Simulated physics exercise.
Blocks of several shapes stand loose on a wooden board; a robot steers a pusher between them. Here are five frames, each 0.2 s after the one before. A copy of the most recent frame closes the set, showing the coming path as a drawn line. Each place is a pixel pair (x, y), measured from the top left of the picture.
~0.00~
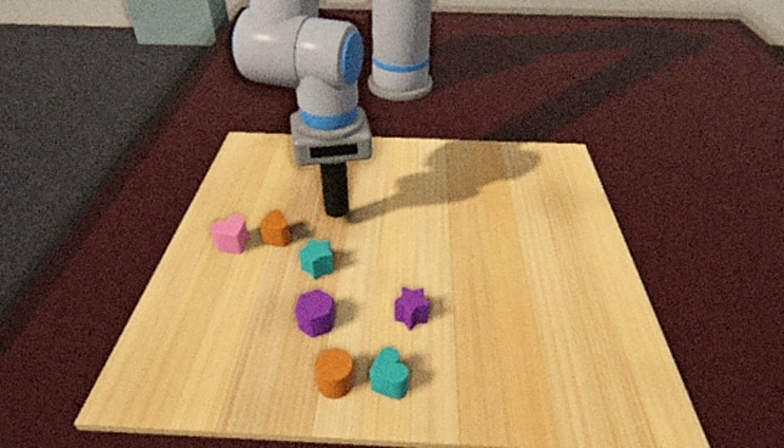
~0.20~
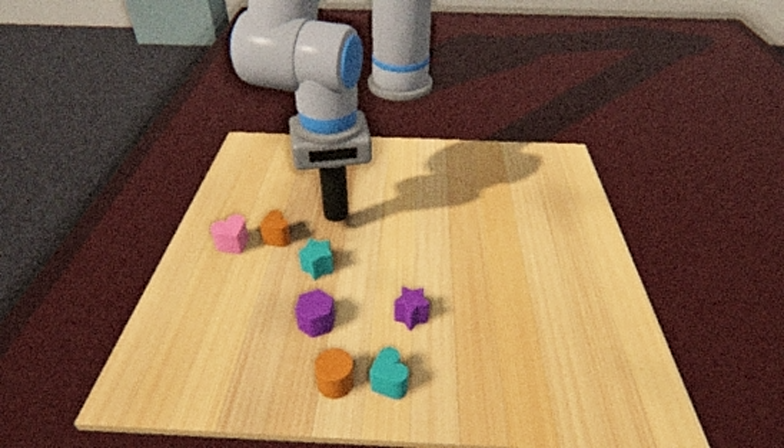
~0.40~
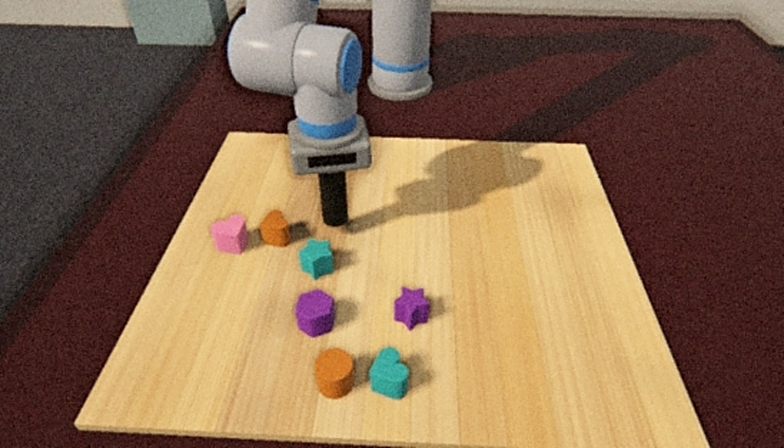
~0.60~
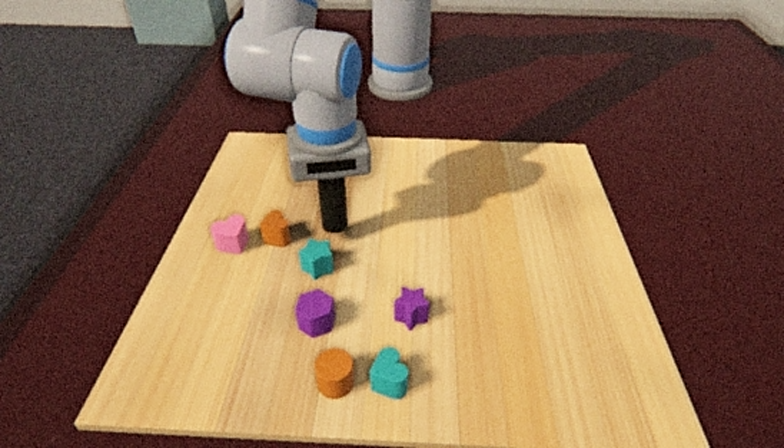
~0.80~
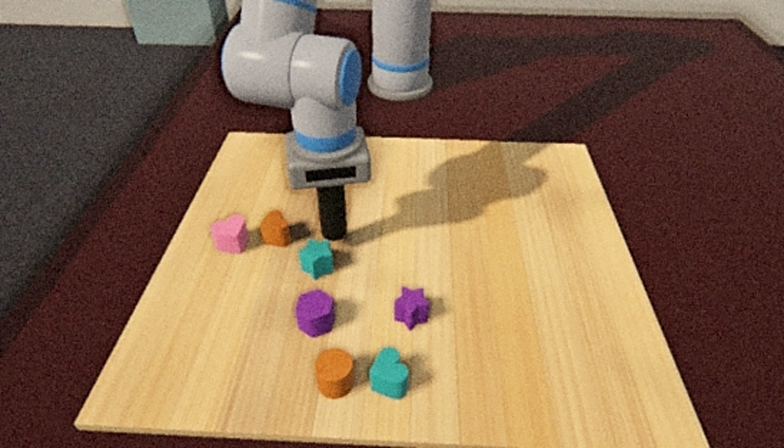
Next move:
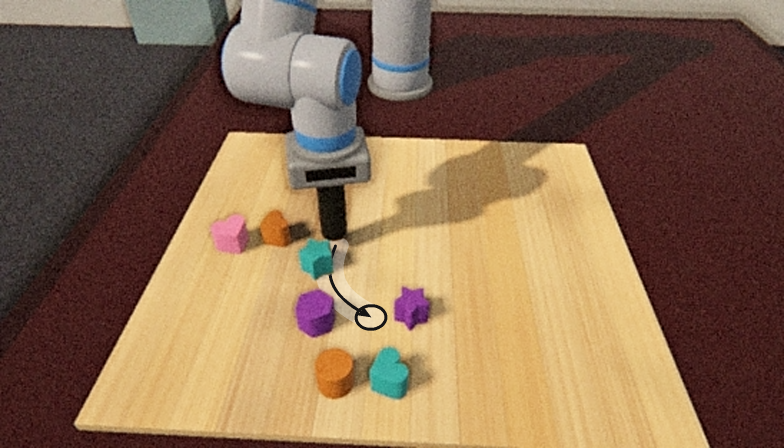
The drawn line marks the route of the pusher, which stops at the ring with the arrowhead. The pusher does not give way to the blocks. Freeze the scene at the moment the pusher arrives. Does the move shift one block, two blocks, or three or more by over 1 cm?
The count is one.
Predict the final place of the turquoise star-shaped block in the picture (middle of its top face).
The middle of its top is at (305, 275).
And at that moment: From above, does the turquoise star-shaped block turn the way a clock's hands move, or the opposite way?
It swings round clockwise.
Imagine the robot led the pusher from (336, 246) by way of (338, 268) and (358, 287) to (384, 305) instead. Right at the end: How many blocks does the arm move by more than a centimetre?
It shifts a single block.
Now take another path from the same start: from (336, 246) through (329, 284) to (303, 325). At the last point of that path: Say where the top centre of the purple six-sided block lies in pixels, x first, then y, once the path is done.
I'd expect the centre of its top face to be at (305, 333).
Path on the board, from (336, 246) by way of (330, 271) and (342, 297) to (371, 317).
On the path given first. One third of the way, pusher (328, 259); turquoise star-shaped block (307, 267), turned 35° clockwise.
Two thirds of the way, pusher (341, 284); turquoise star-shaped block (305, 275), turned 65° clockwise.
At the end, pusher (371, 304); purple six-sided block in place; turquoise star-shaped block (305, 275), turned 65° clockwise.
